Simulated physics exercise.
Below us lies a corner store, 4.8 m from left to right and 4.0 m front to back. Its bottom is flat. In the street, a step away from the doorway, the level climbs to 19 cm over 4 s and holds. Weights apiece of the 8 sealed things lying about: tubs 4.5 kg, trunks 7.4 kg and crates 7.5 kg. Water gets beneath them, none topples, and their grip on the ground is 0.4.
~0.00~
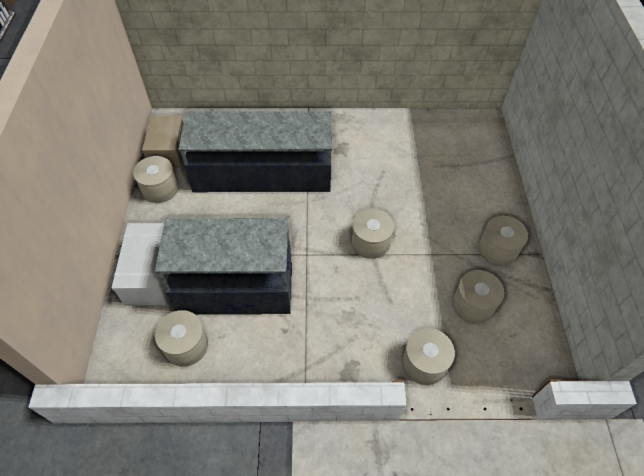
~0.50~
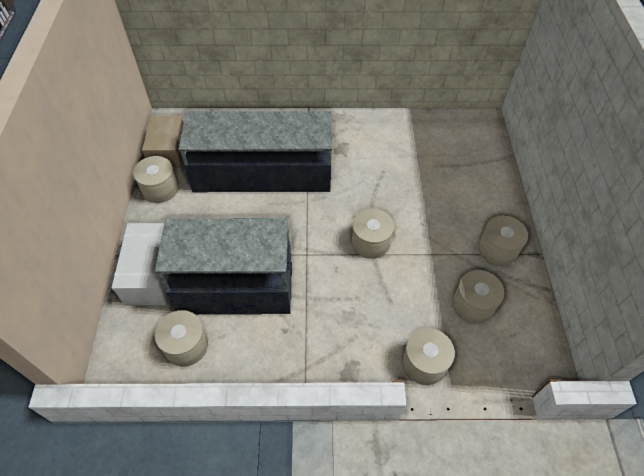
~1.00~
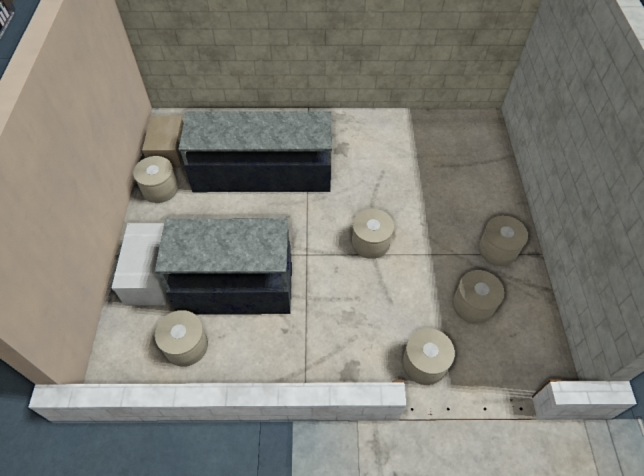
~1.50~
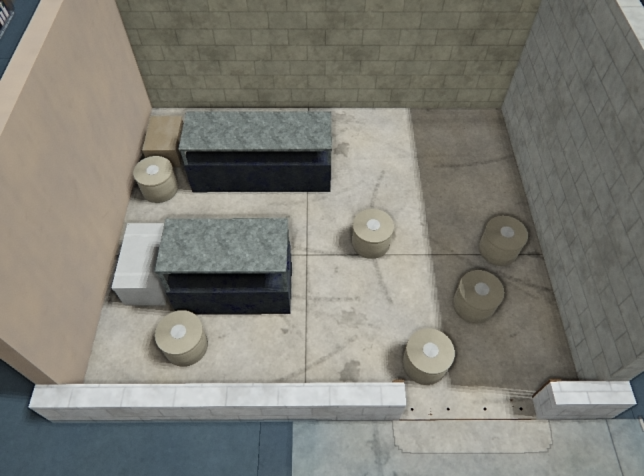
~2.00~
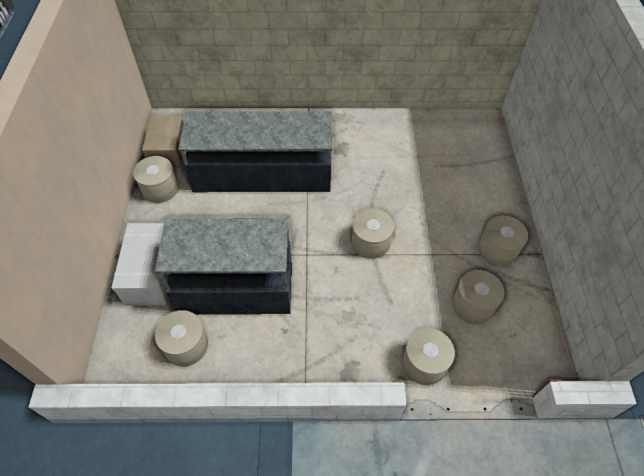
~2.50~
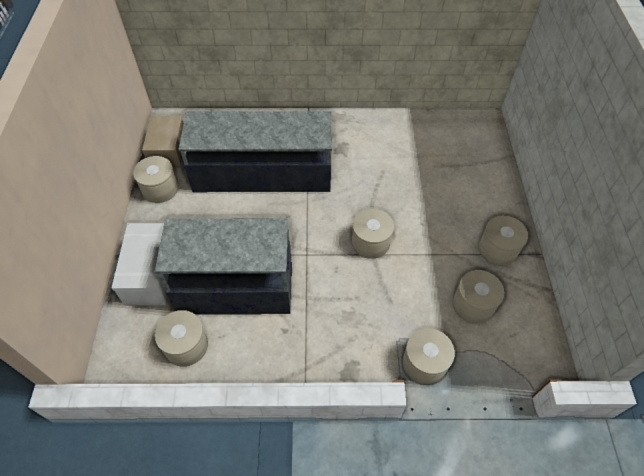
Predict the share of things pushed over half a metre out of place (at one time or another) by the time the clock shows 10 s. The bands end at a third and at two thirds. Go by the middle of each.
It is between one and two thirds.
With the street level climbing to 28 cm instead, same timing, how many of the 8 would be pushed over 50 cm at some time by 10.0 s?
In that case 6 of them.
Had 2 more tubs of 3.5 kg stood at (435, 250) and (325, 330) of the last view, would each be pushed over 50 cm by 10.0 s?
In that order: More, under.
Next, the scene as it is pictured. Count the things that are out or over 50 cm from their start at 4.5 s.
I count 2.
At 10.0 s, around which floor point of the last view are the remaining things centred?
Around (221, 211).
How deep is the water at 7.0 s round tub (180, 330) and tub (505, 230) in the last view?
About 0 and 11 cm.
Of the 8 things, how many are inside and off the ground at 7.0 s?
3 of them.
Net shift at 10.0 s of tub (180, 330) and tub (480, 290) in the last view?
In that order: 0 cm, 300 cm.
After 3.5 s 0 of 8 are over 50 cm from their spots; 0 afloat.
After 4.5 s 2 of 8 are over 50 cm from their spots; 1 afloat.
After 7.0 s 4 of 8 are over 50 cm from their spots; 3 afloat.
After 10.0 s 4 of 8 are over 50 cm from their spots, and 4 have been at some point; 6 afloat.
